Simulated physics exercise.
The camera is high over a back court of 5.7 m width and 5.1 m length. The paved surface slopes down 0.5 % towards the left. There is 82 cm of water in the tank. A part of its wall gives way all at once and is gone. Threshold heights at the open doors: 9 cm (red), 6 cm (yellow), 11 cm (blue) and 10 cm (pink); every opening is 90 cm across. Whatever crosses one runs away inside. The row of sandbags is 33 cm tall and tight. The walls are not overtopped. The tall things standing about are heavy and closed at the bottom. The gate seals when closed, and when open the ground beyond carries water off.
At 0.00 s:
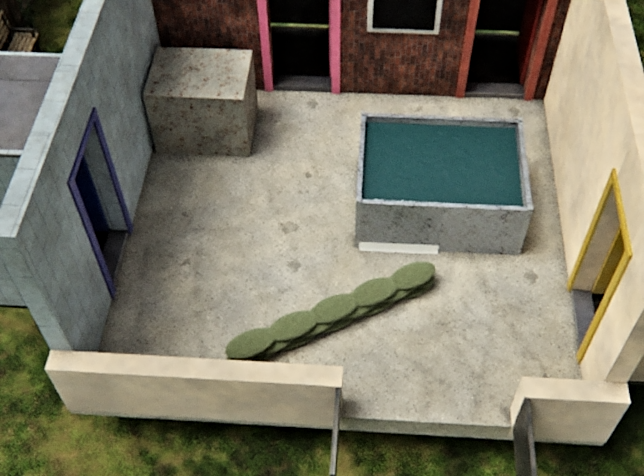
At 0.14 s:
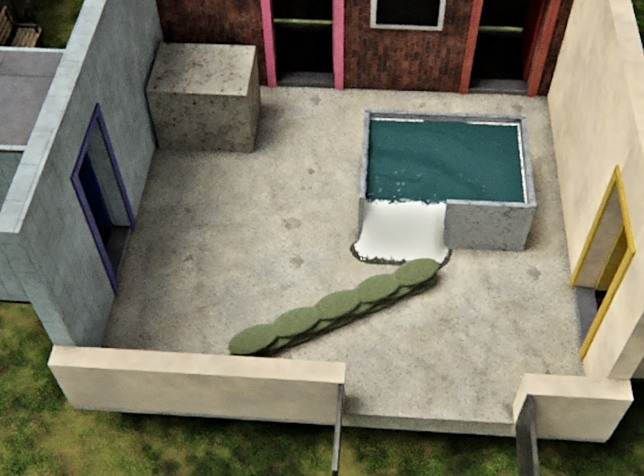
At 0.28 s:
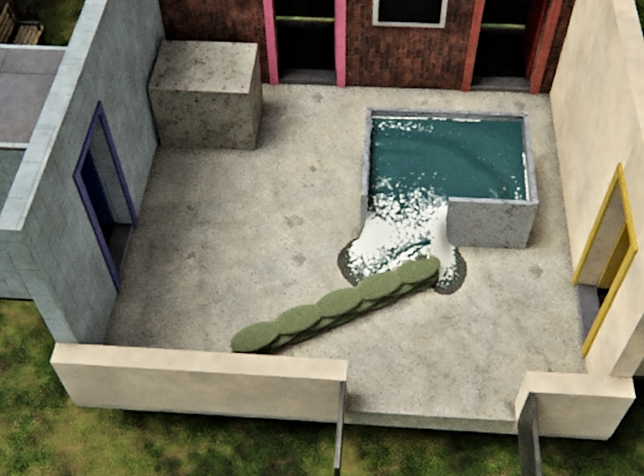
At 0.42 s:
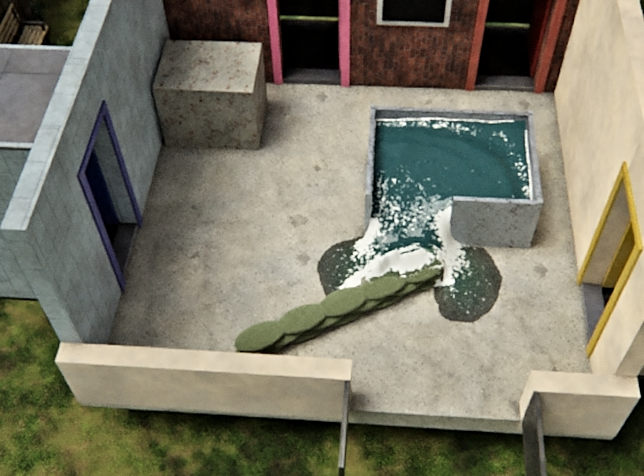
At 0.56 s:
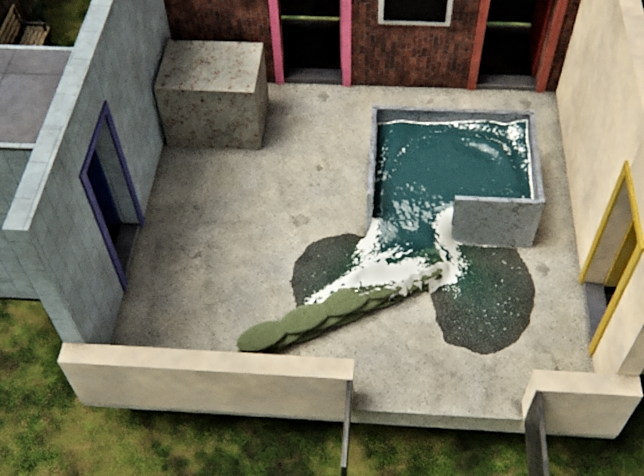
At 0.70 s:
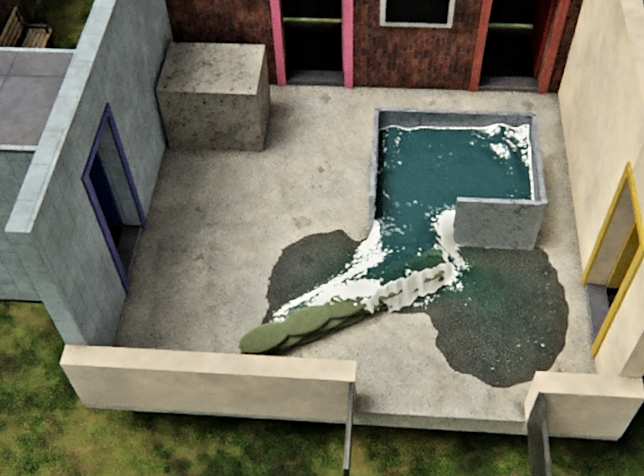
Water bursting through a gap in a tank's front wall, striking a green hedge and spreading across a paved courtyard.
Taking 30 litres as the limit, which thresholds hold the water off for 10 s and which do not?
The water let in: At the red door it does not reach the limit; at the yellow door it goes over the limit; at the blue door it goes over the limit; at the pink door it keeps below the limit.
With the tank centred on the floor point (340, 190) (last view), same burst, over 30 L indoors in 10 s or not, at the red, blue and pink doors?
Then: Red under, blue above, pink under.
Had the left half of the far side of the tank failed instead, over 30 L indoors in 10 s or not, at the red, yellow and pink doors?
Against that limit: Red past it, yellow not over, pink past it.
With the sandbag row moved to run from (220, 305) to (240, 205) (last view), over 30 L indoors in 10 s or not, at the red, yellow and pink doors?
Against that limit: Red not over, yellow not over, pink not over.
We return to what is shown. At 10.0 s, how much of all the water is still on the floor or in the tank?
Roughly 70 in a hundred.
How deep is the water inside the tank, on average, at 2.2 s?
About 36 cm.
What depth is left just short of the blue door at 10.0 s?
Some 11.0 cm.
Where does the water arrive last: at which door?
Last comes the pink one.
After 1.4 s water covers 45 % of the floor and is deepest (56 cm) near (430, 267); red door not reached, yellow door 9 cm at the sill, 9 L in, blue door not reached, pink door not reached.
After 2.2 s water covers 55 % of the floor and is deepest (40 cm) near (430, 267); red door not reached, yellow door 14 cm at the sill, 39 L in, blue door 24 cm at the sill, 50 L in, pink door not reached.
After 3.5 s water covers 55 % of the floor and is deepest (26 cm) near (123, 312); red door not reached, yellow door 12 cm at the sill, 77 L in, blue door 22 cm at the sill, 137 L in, pink door not reached.
After 6.0 s water covers 80 % of the floor and is deepest (21 cm) near (165, 152); red door 3 cm at the sill, 0 L in, yellow door 9 cm at the sill, 97 L in, blue door 16 cm at the sill, 214 L in, pink door 2 cm at the sill, 0 L in.
After 10.0 s water covers 95 % of the floor and is deepest (14 cm) near (105, 377); red door 6 cm at the sill, 0 L in, yellow door 5 cm at the sill, 113 L in, blue door 11 cm at the sill, 231 L in, pink door 4 cm at the sill, 0 L in.
